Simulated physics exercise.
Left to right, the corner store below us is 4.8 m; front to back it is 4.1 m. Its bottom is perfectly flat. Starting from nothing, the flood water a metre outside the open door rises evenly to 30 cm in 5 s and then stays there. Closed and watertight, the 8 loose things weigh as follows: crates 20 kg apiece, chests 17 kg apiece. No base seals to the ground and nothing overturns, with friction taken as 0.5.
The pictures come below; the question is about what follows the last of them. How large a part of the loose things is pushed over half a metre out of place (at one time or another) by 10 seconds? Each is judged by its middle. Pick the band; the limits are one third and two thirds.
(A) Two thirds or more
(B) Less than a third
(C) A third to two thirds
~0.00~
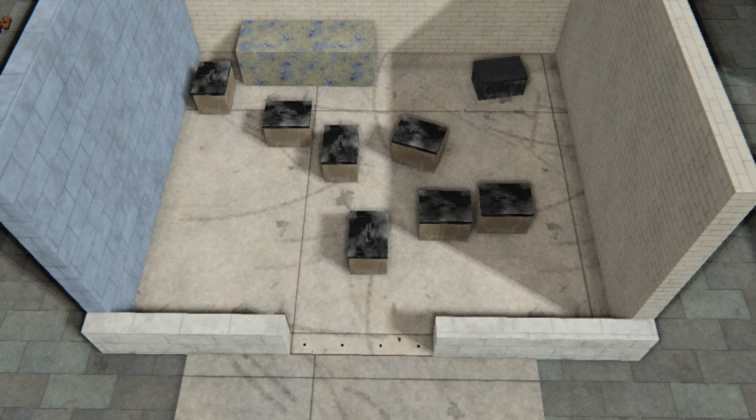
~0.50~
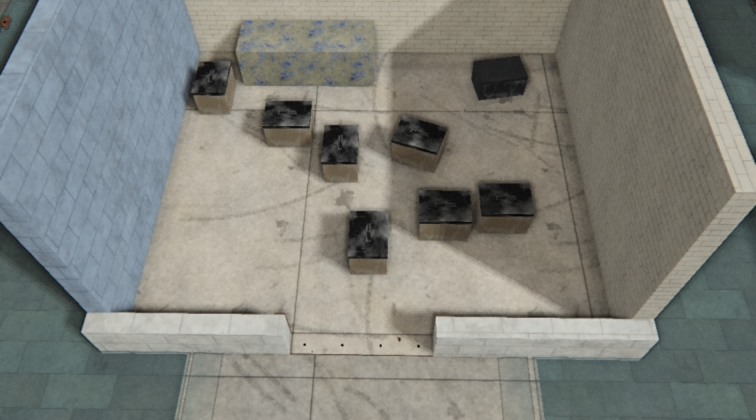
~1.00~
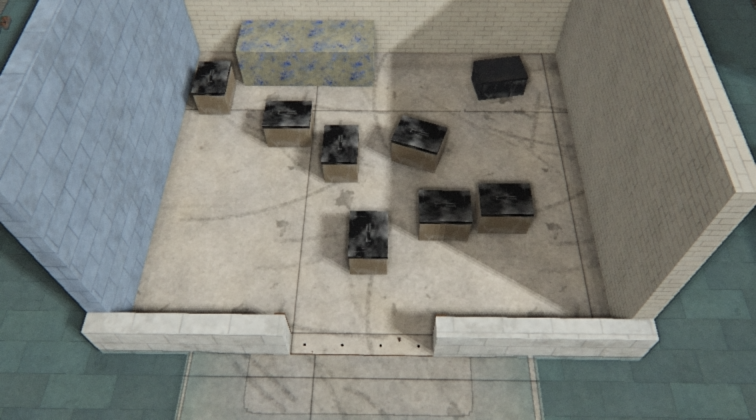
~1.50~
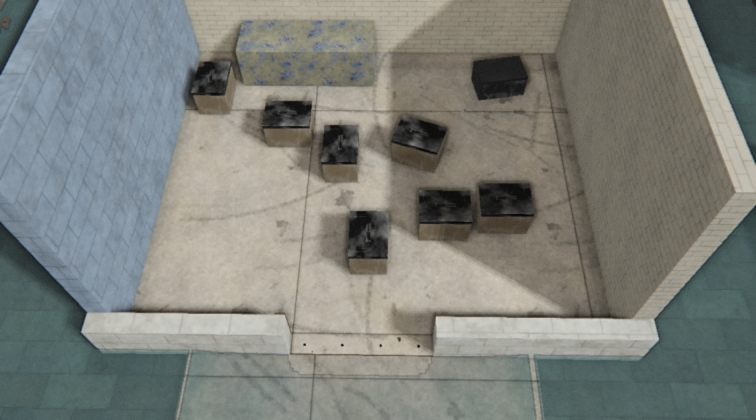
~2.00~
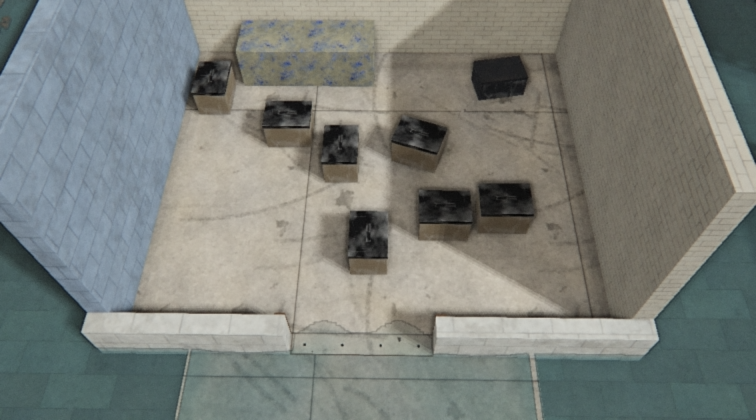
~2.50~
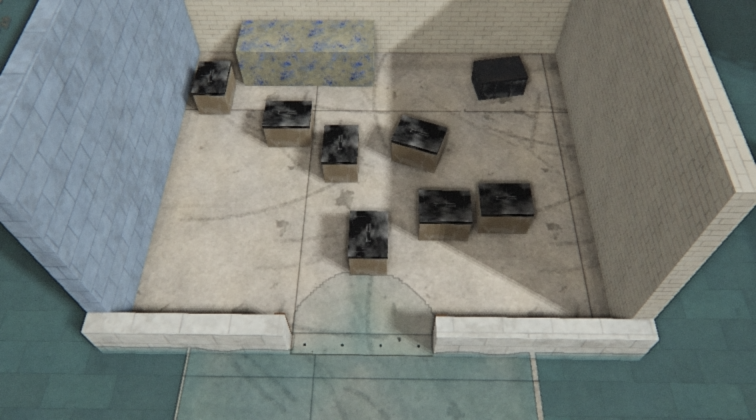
A.
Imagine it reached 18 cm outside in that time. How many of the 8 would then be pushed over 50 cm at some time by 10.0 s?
With that change, 4 of them.
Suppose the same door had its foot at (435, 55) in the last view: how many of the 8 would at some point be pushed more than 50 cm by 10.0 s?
That would give 6.
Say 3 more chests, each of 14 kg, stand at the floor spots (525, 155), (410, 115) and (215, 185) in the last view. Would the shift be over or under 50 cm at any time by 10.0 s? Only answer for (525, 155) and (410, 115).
First one goes beyond it, second one goes beyond it.
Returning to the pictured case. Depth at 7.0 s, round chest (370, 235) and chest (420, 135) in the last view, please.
Roughly 11 and 7 cm.
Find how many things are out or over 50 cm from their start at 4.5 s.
By that time the total stands at 1.
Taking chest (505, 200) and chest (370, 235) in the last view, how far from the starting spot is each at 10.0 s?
They've ended up 30 cm and 250 cm away, in that order.
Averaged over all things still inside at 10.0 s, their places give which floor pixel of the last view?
About (404, 136).
After 3.5 s 0 of 8 are over 50 cm from their spots; 0 afloat.
After 4.5 s 1 of 8 are over 50 cm from their spots; 0 afloat.
After 7.0 s 6 of 8 are over 50 cm from their spots; 4 afloat.
After 10.0 s 5 of 8 are over 50 cm from their spots, and 7 have been at some point; 8 afloat.
